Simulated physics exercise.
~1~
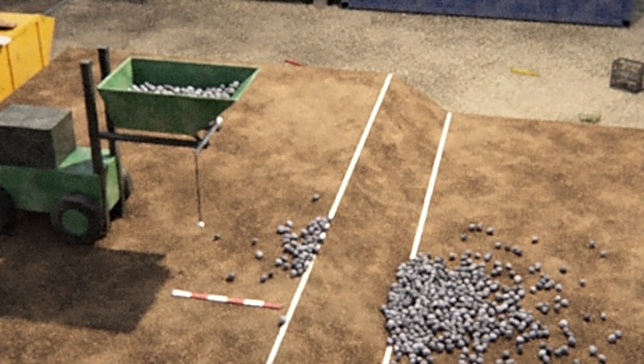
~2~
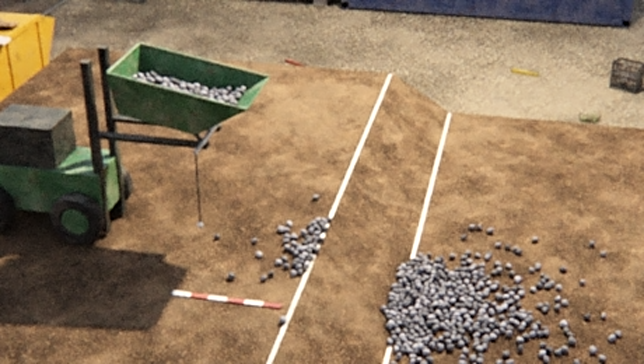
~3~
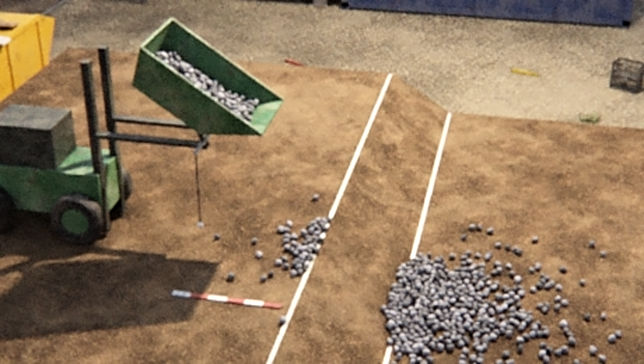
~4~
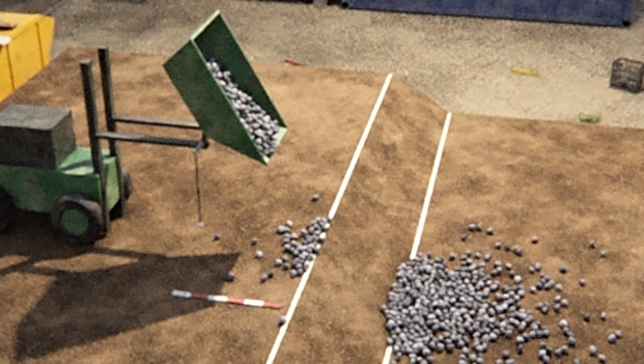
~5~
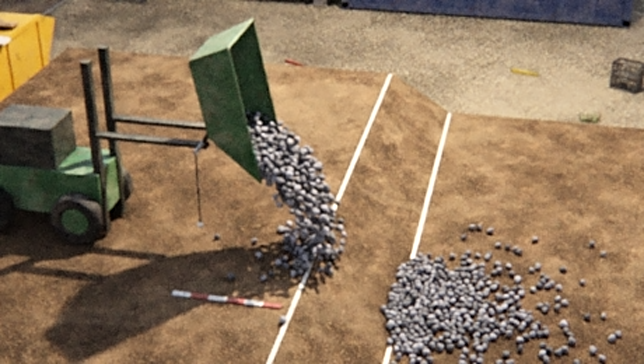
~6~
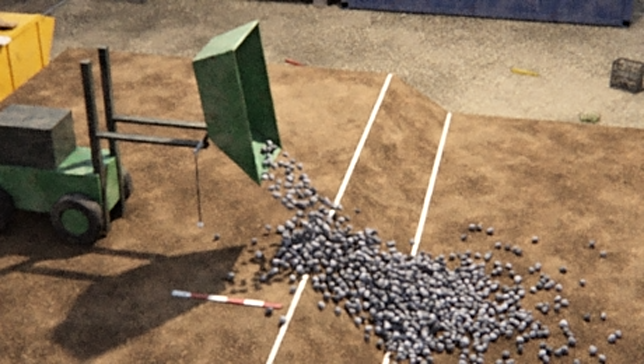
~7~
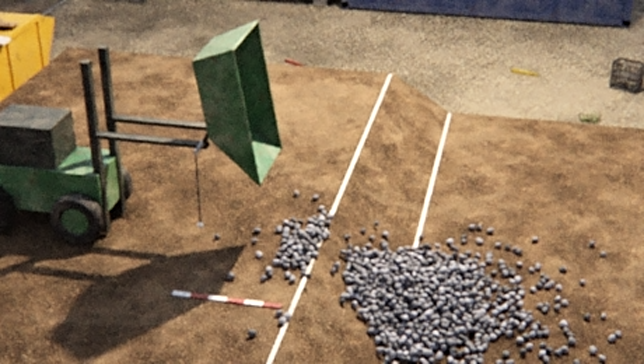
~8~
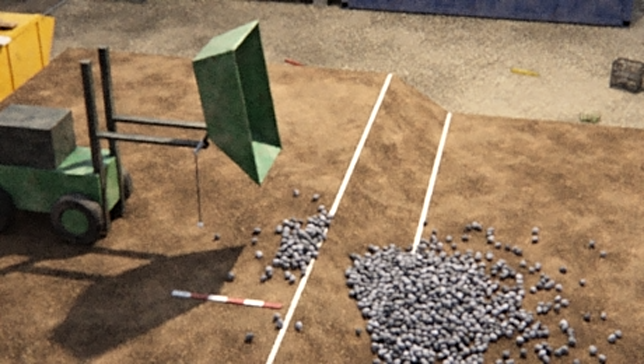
A green forklift tipped its raised skip steeply to the right and poured out a load of grey stones, which tumbled down the bank across the white lines and mostly joined the pile at its foot, leaving a smaller heap near the top.
